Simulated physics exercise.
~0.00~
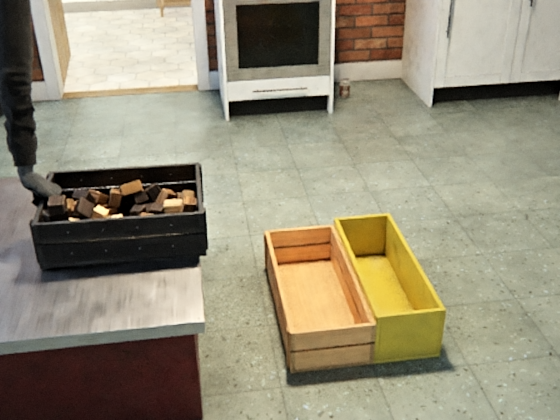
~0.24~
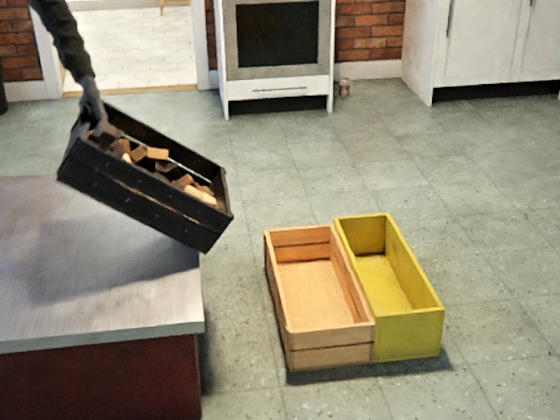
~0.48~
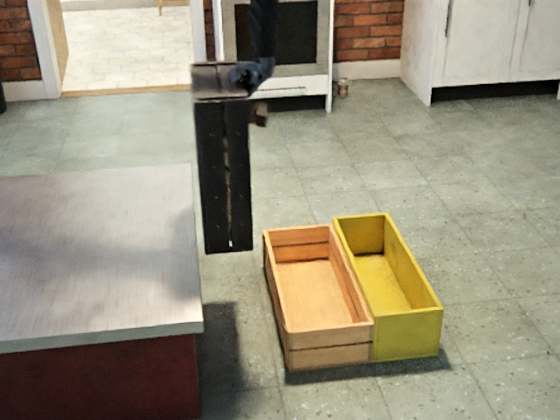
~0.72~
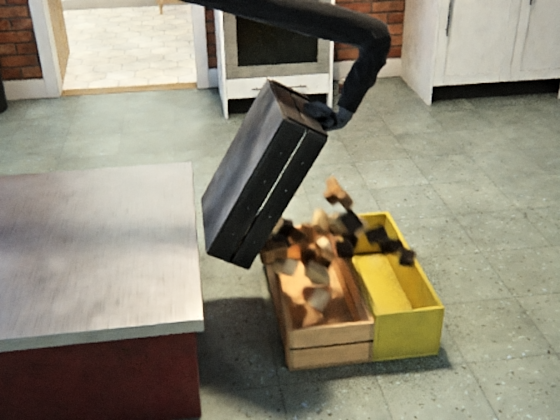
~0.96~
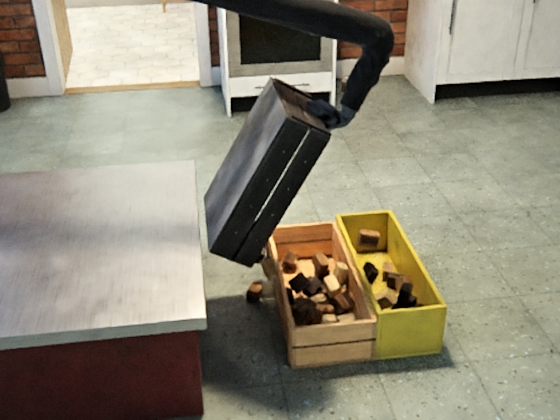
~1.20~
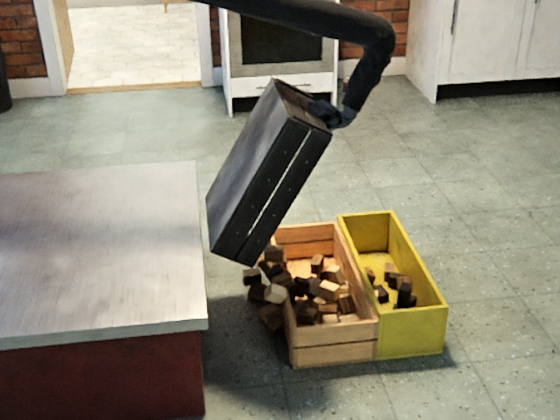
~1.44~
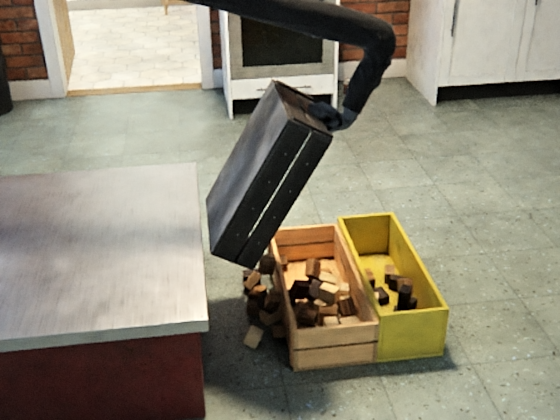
A black wooden box full of brown, tan and dark blocks sits on a grey-topped bench at left, gripped by a dark-gloved hand, in a slightly swaying view looking down on a tiled kitchen floor. To the right, an empty light-wood trough and a yellow tote lie side by side. The arm lifts the box, swings it right and tips it steeply past upright. Blocks tumble out in a burst into both containers. More then drop short of the trough, piling against its near side. The box stays tilted, with most blocks in the trough and fewer in the tote.
